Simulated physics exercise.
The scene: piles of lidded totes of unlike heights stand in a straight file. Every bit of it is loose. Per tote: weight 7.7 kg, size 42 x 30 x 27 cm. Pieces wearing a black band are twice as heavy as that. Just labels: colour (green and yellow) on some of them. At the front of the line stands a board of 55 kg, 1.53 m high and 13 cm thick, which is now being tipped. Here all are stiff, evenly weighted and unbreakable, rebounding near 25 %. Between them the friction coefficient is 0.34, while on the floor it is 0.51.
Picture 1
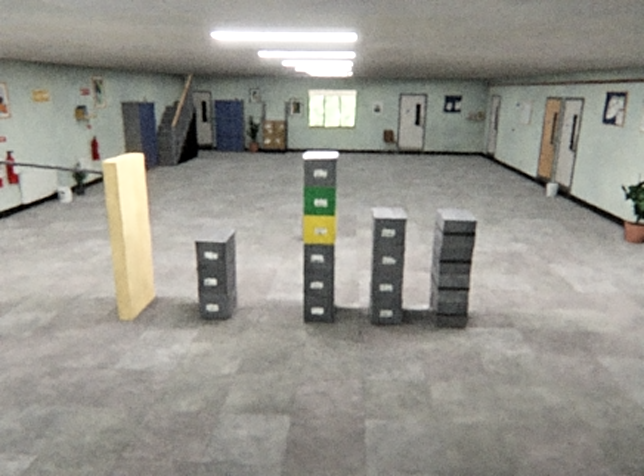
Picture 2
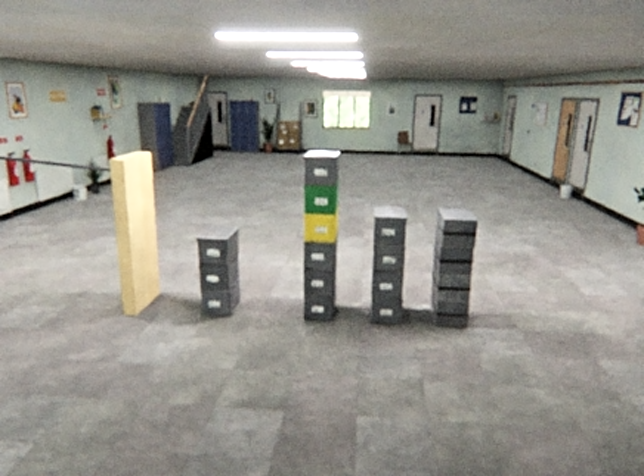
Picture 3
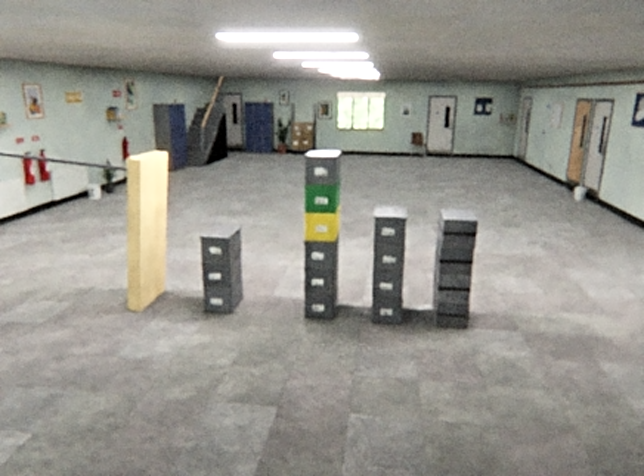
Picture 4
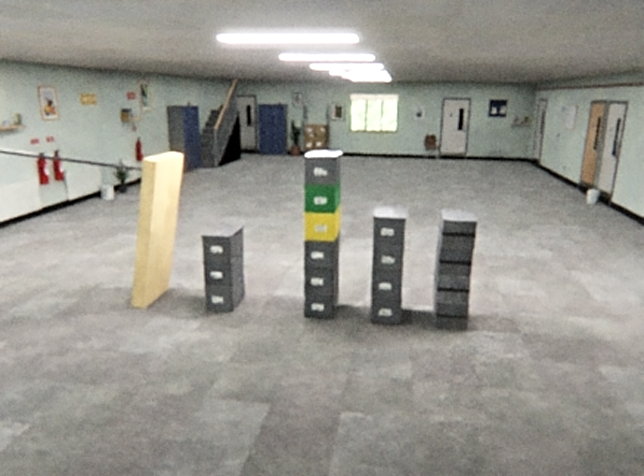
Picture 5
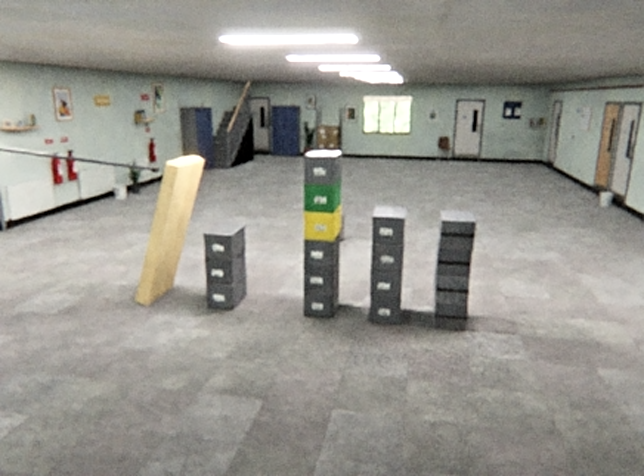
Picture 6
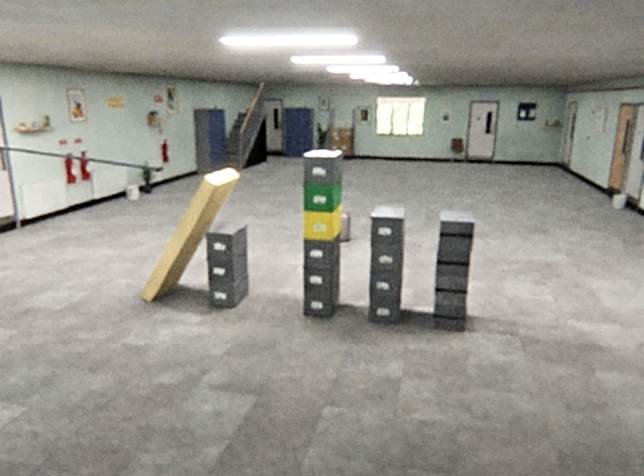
A tall pale board tilting rightward over a short grey stack beside taller stacks, one with green and yellow sections, in a hall.
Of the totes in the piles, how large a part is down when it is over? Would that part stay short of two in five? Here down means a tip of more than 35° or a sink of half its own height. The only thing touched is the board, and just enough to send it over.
Yes, it stays short of two in five.
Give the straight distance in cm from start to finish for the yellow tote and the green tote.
Approx. distance from start in cm - yellow 0, green 0.
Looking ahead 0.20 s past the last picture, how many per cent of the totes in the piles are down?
By that time it is 0 percent.
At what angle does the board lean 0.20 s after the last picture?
It's tipped some 45 degrees away from upright by then.
Then, 0.20 s after the last picture, board 45° from upright; none of the 17 totes down, 1 disturbed.
Then, 0.42 s after the last picture, board 60° from upright; 1 of the 17 totes down.
At rest, board 58° from upright; 1 of the 17 totes down; green tote unmoved; yellow tote unmoved. That is 6 per cent. As the last picture would show them, middles, green tote near (323, 195), yellow tote near (323, 221).
